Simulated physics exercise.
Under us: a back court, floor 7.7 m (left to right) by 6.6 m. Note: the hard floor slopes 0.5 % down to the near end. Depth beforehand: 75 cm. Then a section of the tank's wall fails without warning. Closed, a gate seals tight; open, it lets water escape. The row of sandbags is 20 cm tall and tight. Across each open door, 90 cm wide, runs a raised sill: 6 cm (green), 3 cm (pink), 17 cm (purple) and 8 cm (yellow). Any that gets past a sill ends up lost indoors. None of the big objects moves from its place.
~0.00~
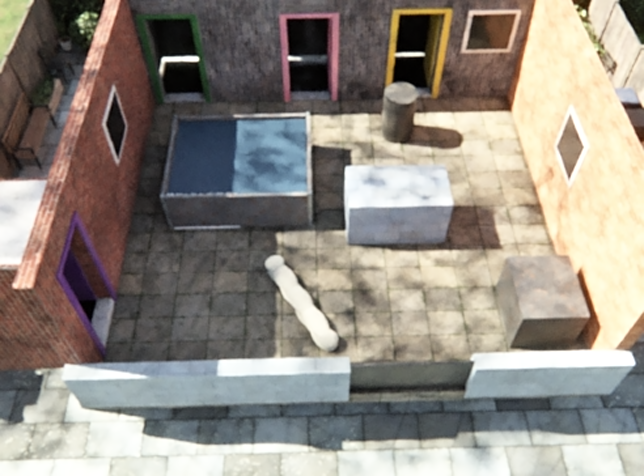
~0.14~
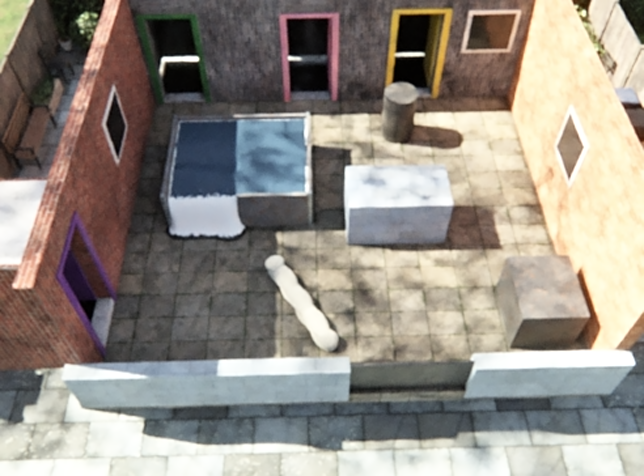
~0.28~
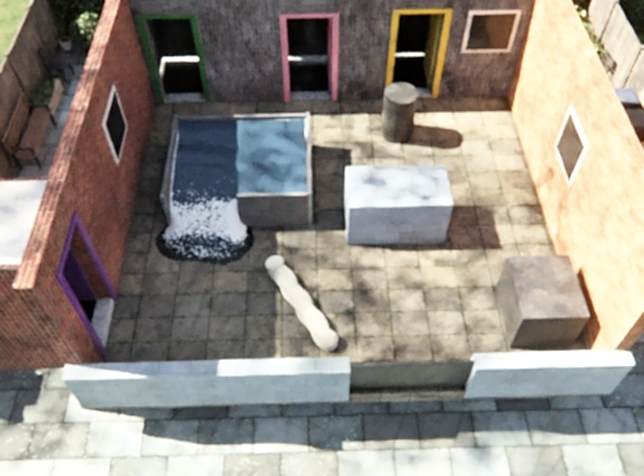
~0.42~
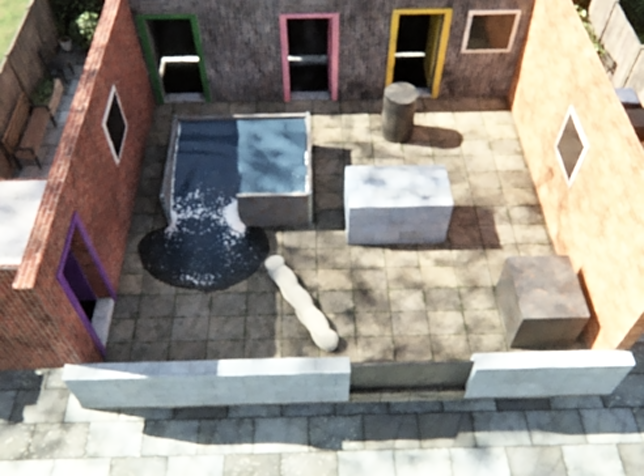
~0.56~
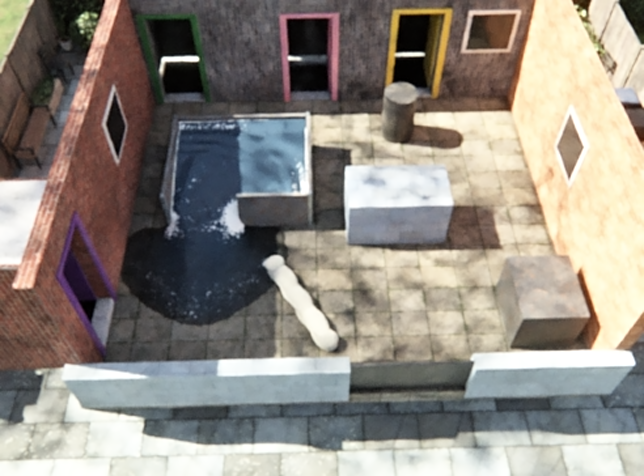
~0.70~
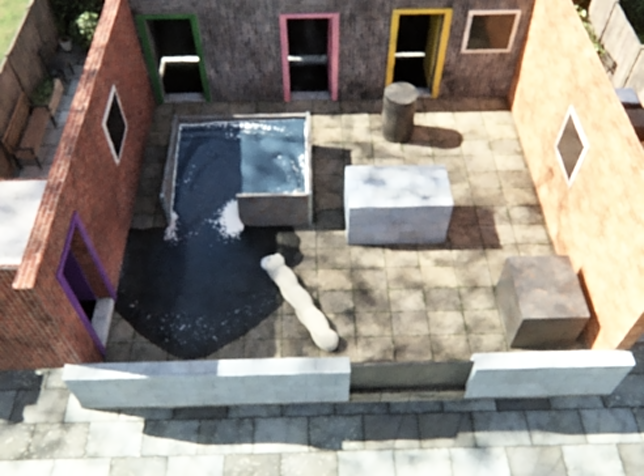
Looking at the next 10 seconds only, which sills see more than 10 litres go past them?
As I see it, green door: Past the set amount; pink door: Under the set amount; purple door: Past the set amount; yellow door: Under the set amount.
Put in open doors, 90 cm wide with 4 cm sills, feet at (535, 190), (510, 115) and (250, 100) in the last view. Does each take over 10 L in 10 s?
The first one exceeds it, the second one exceeds it, and the third one doesn't reach it.
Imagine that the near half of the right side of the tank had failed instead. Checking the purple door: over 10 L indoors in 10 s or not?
So, purple door: Within bounds.
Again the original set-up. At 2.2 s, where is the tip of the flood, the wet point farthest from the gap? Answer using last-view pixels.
About (437, 377) in the last view.
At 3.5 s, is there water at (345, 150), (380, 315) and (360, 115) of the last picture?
First spot not yet wet, second submerged, third not yet wet.
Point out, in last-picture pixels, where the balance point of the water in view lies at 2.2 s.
The water is centred near (223, 243).
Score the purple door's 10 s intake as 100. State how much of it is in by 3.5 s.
55 percent or so by then.
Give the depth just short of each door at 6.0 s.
You'd see green at 0 cm, pink at 0 cm, purple at 21 cm and yellow at 0 cm.
After 1.4 s water covers 20 % of the floor and is deepest (56 cm) near (98, 386); green door not reached, pink door not reached, purple door 24 cm at the sill, 0 L in, yellow door not reached.
After 2.2 s water covers 25 % of the floor and is deepest (52 cm) near (98, 386); green door not reached, pink door not reached, purple door 29 cm at the sill, 11 L in, yellow door not reached.
After 3.5 s water covers 40 % of the floor and is deepest (37 cm) near (320, 349); green door not reached, pink door not reached, purple door 29 cm at the sill, 90 L in, yellow door not reached.
After 6.0 s water covers 60 % of the floor and is deepest (26 cm) near (134, 385); green door not reached, pink door not reached, purple door 21 cm at the sill, 142 L in, yellow door not reached.
After 10.0 s water covers 90 % of the floor and is deepest (16 cm) near (204, 383); green door 10 cm at the sill, 25 L in, pink door 2 cm at the sill, 0 L in, purple door 12 cm at the sill, 167 L in, yellow door 6 cm at the sill, 0 L in.
